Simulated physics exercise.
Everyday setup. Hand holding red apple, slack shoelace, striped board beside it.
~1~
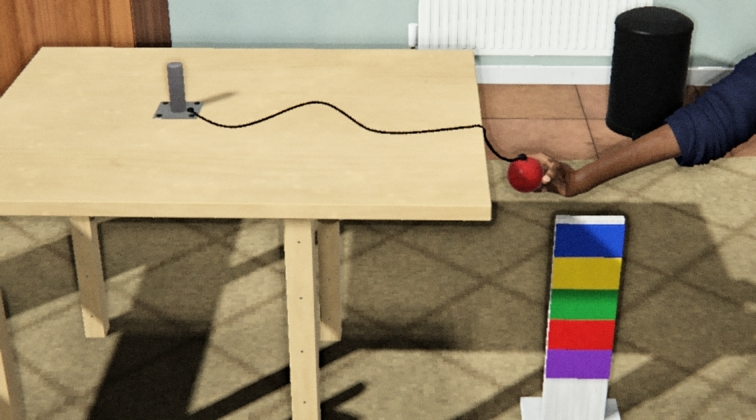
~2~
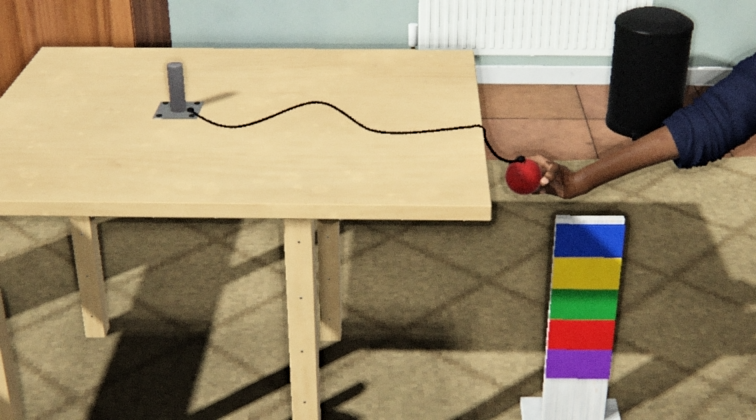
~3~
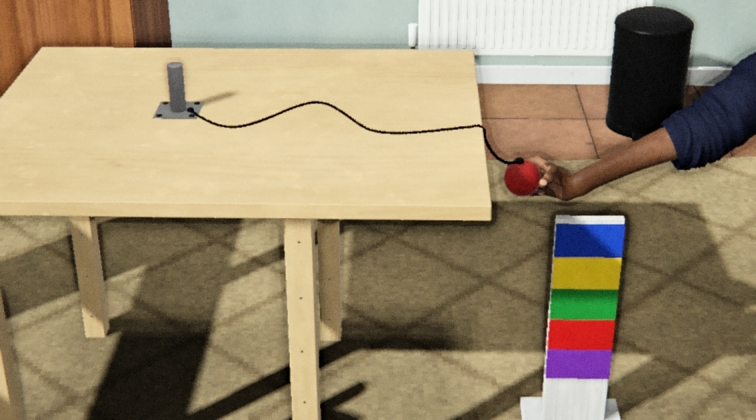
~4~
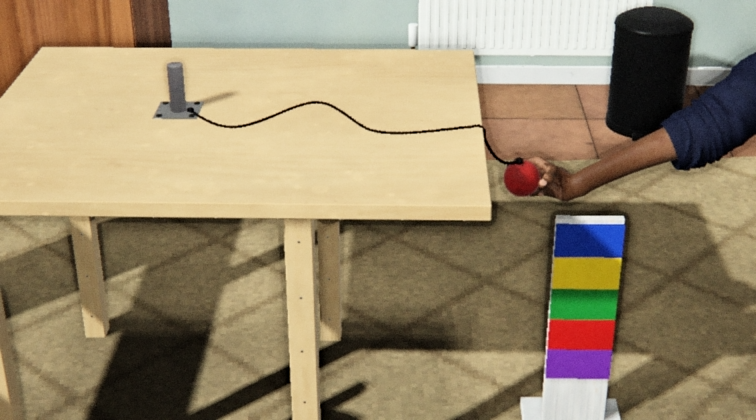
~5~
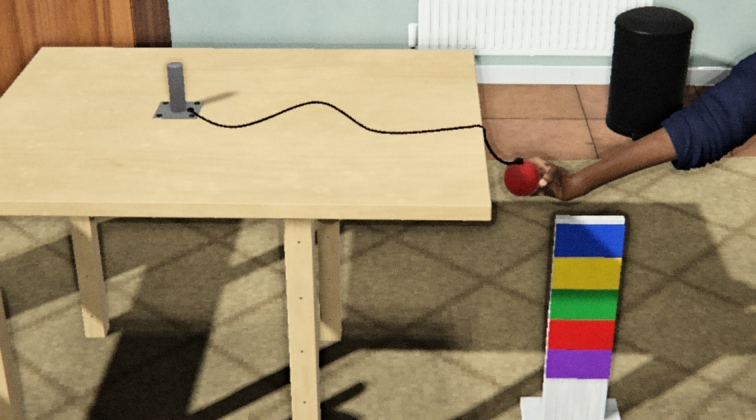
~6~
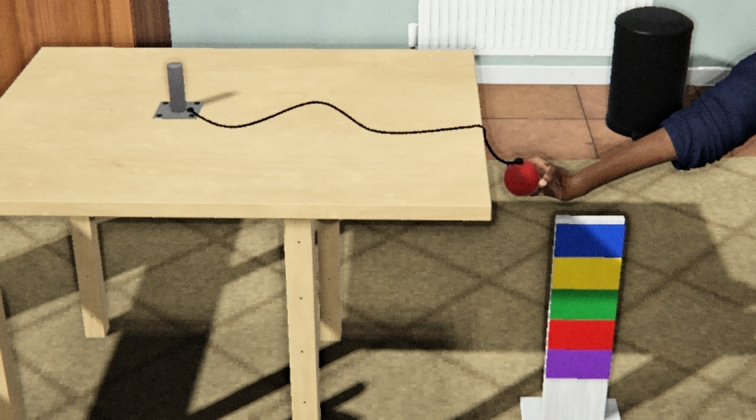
Beside a wooden table, a hand held a small red ball-like object tied to a slack black cord from a metal post, next to a colorful striped board, and it barely moved at all.
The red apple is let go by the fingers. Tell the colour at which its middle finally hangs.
It hangs at yellow.
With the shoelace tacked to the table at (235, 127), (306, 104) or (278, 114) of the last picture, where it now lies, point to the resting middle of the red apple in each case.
About (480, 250), (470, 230) and (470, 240).
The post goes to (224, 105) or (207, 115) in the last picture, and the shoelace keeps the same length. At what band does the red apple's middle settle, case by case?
Result 1: Green. Result 2: Green.
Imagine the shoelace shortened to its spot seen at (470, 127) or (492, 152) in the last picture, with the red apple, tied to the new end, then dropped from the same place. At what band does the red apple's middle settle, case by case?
Taking them in turn, you'd get higher than all five, then blue.
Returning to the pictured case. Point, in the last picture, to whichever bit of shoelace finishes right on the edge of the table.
It sits at about (404, 133).
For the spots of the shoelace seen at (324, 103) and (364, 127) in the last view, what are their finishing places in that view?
They go to (365, 117) and to (440, 120).
A little later, apple near (464, 255); level with yellow.
Next, apple near (492, 270); level with yellow.
When it is over, apple near (485, 270); level with yellow. Its middle rests at the yellow band.
